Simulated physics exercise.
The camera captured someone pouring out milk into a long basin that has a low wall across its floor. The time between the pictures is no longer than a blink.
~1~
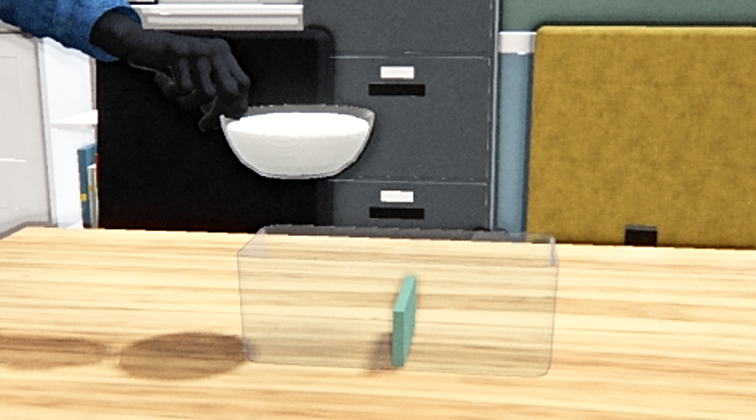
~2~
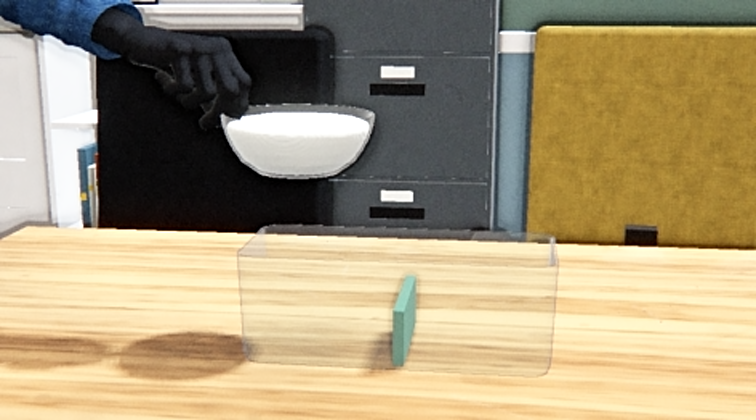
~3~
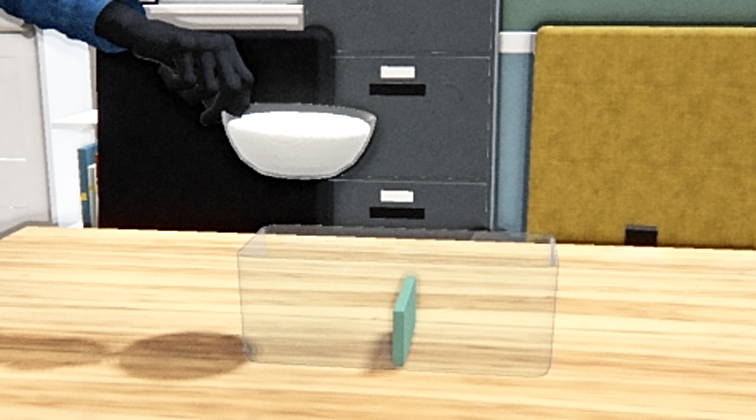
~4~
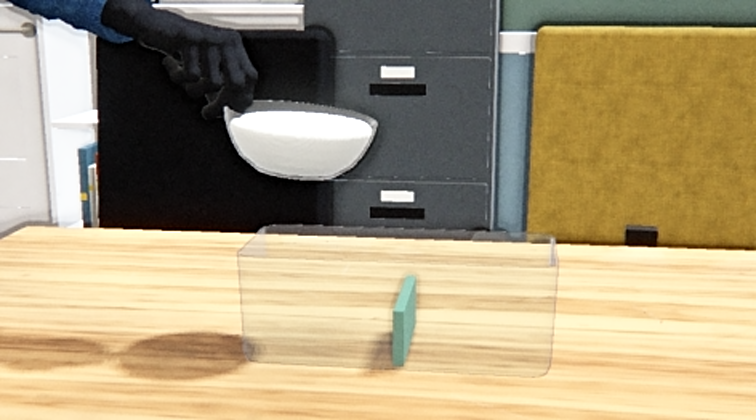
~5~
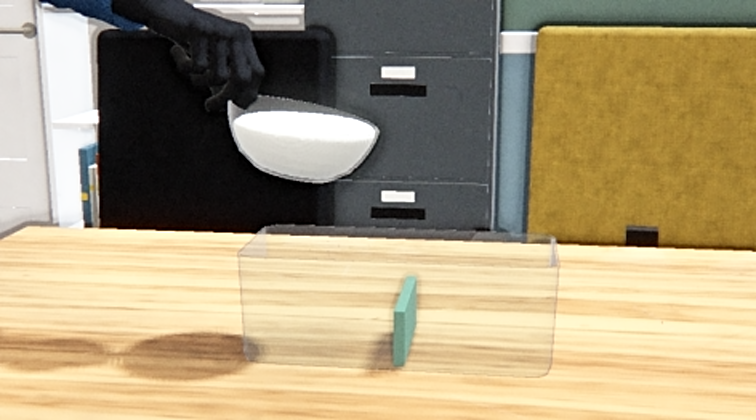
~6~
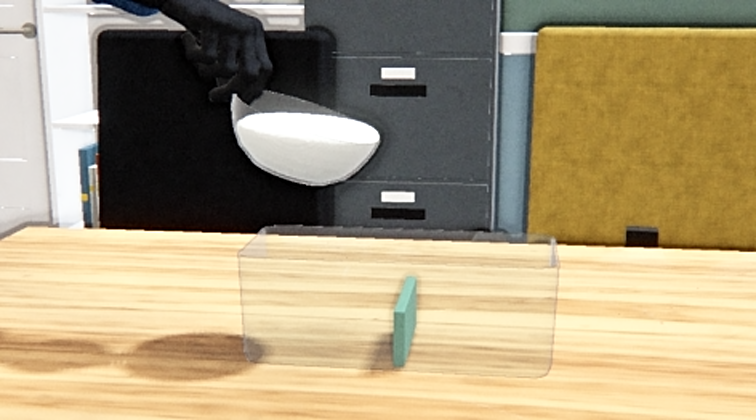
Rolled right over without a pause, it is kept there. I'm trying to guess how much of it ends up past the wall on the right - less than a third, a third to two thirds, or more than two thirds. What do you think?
I'd put the amount right of the wall between the two marks of a third and two thirds.
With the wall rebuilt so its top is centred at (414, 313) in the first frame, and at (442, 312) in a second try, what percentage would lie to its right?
I'd expect near 50 percent the first time and near 20 percent the next.
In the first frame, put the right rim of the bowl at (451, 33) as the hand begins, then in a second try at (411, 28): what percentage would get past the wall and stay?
Close to 85 % for the first start and close to 90 % for the second.
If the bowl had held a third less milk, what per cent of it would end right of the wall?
That share would be some 45 parts in a hundred.
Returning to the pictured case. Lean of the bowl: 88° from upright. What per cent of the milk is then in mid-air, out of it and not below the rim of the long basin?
Something like 30 per cent of it.
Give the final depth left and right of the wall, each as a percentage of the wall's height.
Levels: Left around 20 per cent, right around 30 per cent.
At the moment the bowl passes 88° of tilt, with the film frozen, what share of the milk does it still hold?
It works out to close to 10 percent.
A moment on, the bowl is tipped on its side and 11 per cent is still to pour, 13 is left of the wall and 49 right of it.
Next, the bowl is tipped right over and 0 per cent is still to pour, 38 is left of the wall and 59 right of it.
Then the bowl is tipped right over and 0 per cent is still to pour, 38 is left of the wall and 60 right of it.
Later the bowl is tipped right over and 0 per cent is still to pour, 38 is left of the wall and 60 right of it.
In the end 38 per cent lies left of the wall, 60 right of it and 2 outside.
